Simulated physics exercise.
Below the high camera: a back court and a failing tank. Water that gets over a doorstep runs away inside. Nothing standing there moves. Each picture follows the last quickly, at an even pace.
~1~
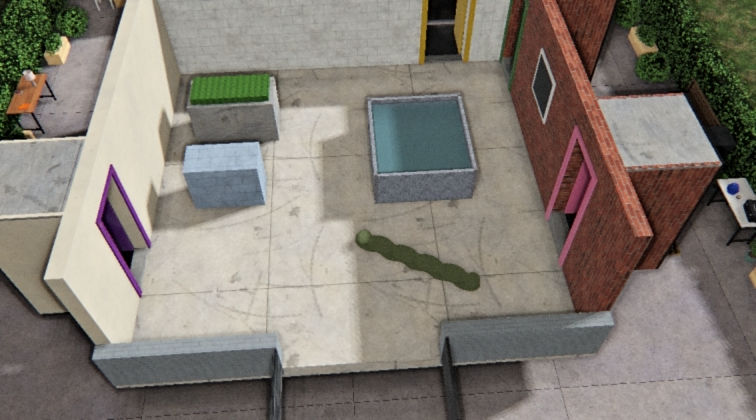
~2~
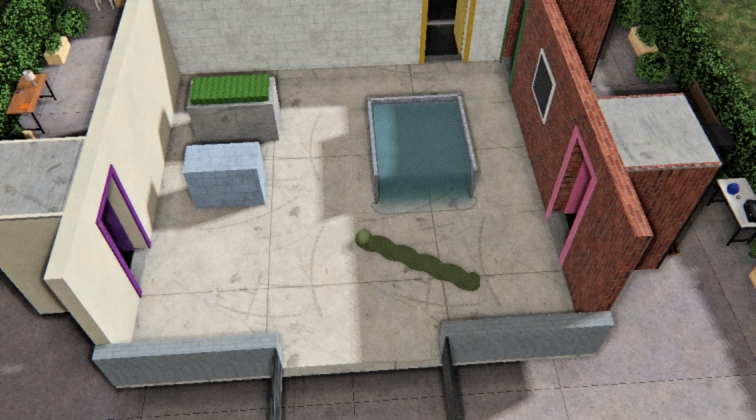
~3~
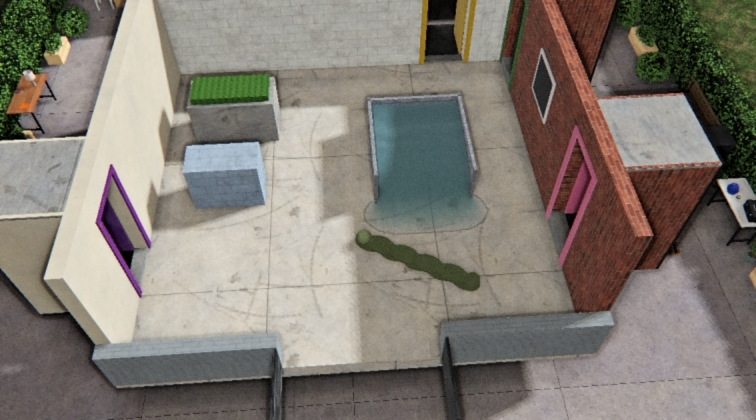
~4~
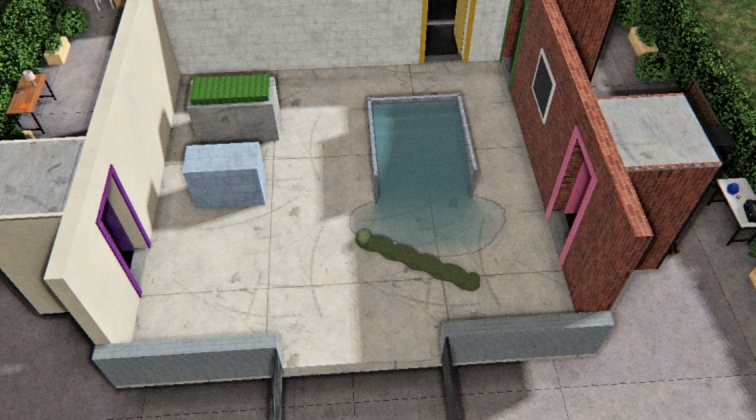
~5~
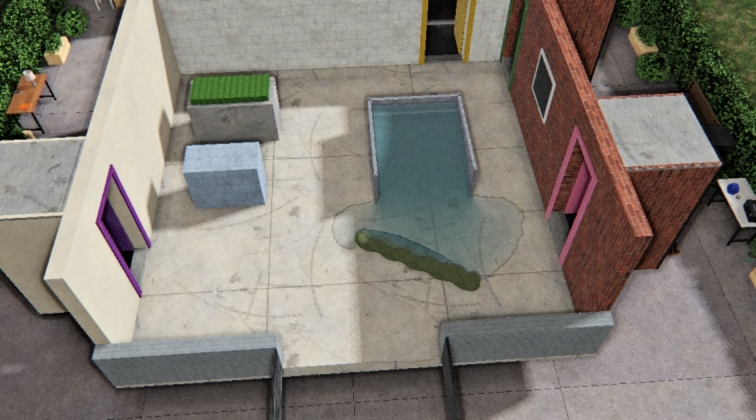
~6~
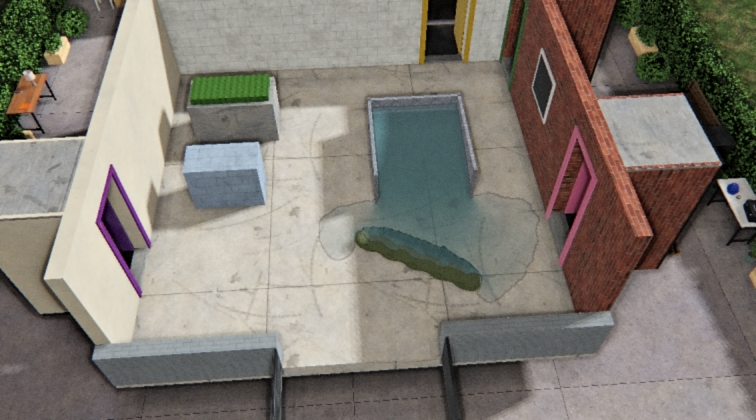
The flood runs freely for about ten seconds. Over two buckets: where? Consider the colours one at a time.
At the end, the green door holds up fine I think. The purple door gets overrun I think. The pink door holds up fine I think. The yellow door gets overrun I think.
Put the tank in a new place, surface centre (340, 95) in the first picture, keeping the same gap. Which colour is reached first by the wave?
The door marked pink, I reckon.
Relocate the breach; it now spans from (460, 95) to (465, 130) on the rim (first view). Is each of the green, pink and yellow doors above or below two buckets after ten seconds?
Briefly, the green one crosses the line, the pink one remains below the line, and the yellow one crosses the line.
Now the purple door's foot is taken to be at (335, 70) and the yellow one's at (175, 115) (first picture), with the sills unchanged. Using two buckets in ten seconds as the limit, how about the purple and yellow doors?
Well, the purple one stays short of the threshold, while the yellow one stays short of the threshold.
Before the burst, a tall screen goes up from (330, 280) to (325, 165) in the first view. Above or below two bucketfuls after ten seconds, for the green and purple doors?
Green: Falls short; purple: Falls short.
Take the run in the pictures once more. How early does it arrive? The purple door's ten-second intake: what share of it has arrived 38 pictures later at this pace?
Around 10 %.
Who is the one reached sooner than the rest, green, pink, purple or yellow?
My answer: The pink-painted one.
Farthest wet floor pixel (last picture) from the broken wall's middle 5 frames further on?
Somewhere near (577, 334).
A moment on, water covers 25 % of the floor; the green door not reached, the purple door not reached, the pink door wet at the sill, nothing in, the yellow door not reached.
Next, water covers 35 % of the floor; the green door not reached, the purple door not reached, the pink door wet at the sill, nothing in, the yellow door not reached.
Then, water covers 50 % of the floor; the green door not reached, the purple door wet at the sill, nothing in, the pink door under two buckets in, the yellow door not reached.
Later, water covers 75 % of the floor; the green door wet at the sill, nothing in, the purple door under two buckets in, the pink door under two buckets in, the yellow door under two buckets in.
In the end, water covers 90 % of the floor; the green door wet at the sill, nothing in, the purple door over two buckets in, the pink door under two buckets in, the yellow door far over two buckets in.
